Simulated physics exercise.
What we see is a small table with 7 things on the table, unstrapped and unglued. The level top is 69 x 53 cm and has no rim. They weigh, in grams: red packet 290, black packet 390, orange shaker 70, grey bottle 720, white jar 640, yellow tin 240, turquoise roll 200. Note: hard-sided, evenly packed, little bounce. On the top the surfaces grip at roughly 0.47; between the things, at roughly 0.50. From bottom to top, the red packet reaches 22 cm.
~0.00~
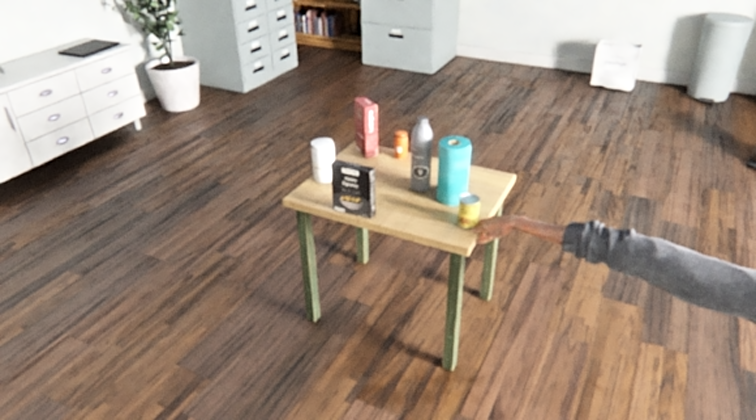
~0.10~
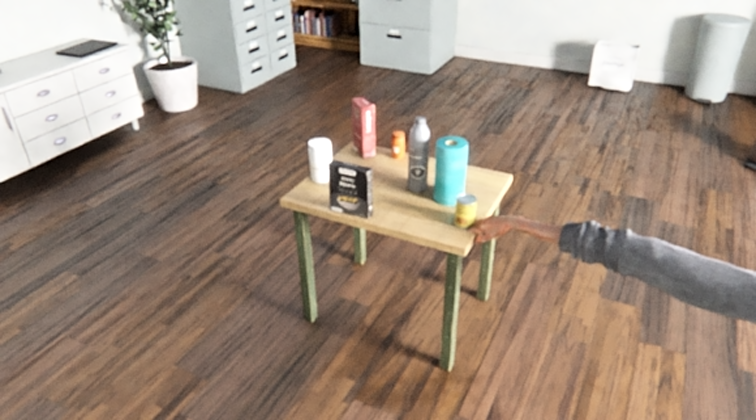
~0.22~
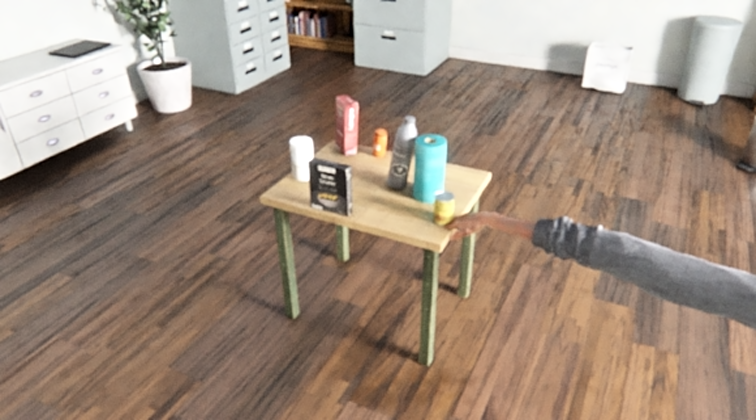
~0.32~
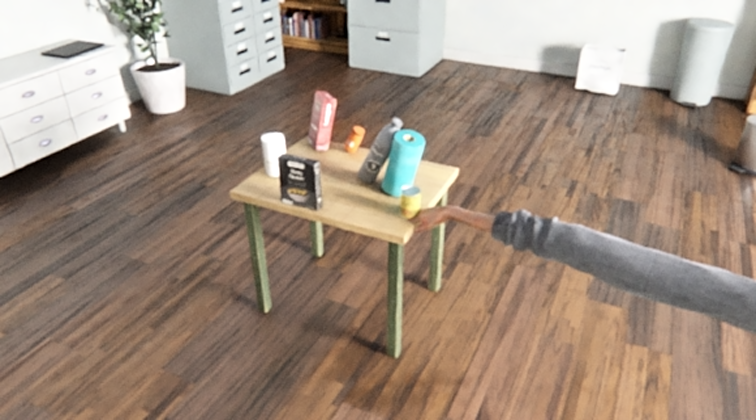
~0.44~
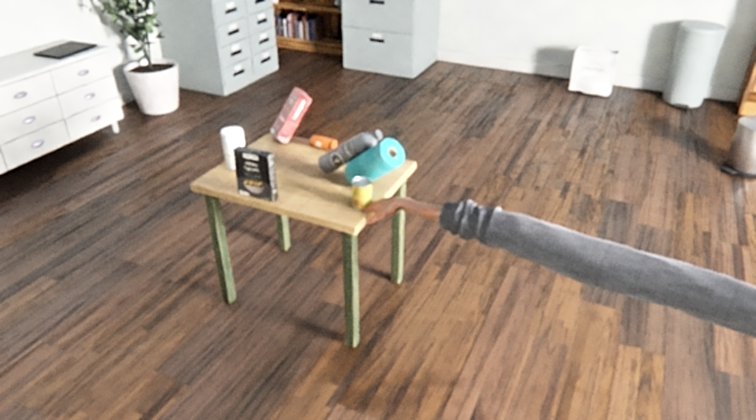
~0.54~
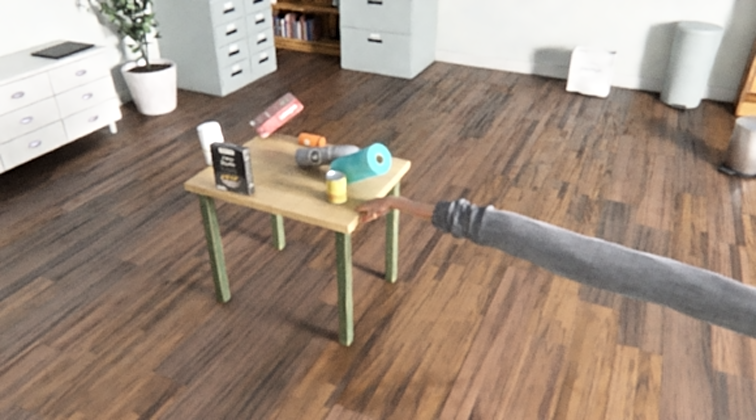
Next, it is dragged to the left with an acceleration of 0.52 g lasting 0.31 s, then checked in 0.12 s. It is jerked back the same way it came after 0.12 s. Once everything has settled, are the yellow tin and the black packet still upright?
In order: The yellow tin doesn't go over. The black packet doesn't go over.
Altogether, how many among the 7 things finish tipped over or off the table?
5.
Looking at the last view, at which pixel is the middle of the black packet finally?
In the end it sits at around (294, 184).
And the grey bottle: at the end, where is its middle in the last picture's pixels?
Close to pixel (431, 162) in the final view.
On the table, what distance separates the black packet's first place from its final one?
Net shift near 15 cm.
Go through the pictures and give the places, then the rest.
Yellow tin (468, 211); black packet (353, 189), in the first picture.
Grey bottle (419, 154); white jar (321, 161), in the second picture.
Table along by 7 cm; grey bottle (403, 152) 10° off upright; turquoise roll (429, 169), in the third picture.
Table along by 17 cm; grey bottle (381, 150) 27° off upright; orange shaker (354, 140) 26° off upright, in the fourth picture.
Table along by 32 cm; grey bottle (351, 150) 54° off upright; white jar (234, 148), in the fifth picture.
Table along by 34 cm; yellow tin (336, 188) moved 7 cm; black packet (232, 168) moved 6 cm, in the sixth picture.
After 0.64 s, table along by 34 cm; yellow tin moved 12 cm near (324, 185); black packet moved 11 cm near (222, 166); grey bottle on its side.
After 0.84 s, table along by 21 cm; yellow tin moved 20 cm near (334, 188); black packet moved 19 cm near (232, 169); grey bottle on its side.
After 1.04 s, yellow tin moved 22 cm near (383, 202); black packet moved 21 cm near (278, 180); grey bottle on its side.
After 1.94 s, turquoise roll now off the table; yellow tin moved 15 cm near (402, 207); black packet moved 15 cm near (294, 184).
In the end (2.5 s), off the table and tipped over, red packet, white jar and turquoise roll; toppled on the table, orange shaker and grey bottle; not toppled but over 5 cm from the start, black packet and yellow tin. In the last view, yellow tin near (402, 207), black packet near (294, 184).
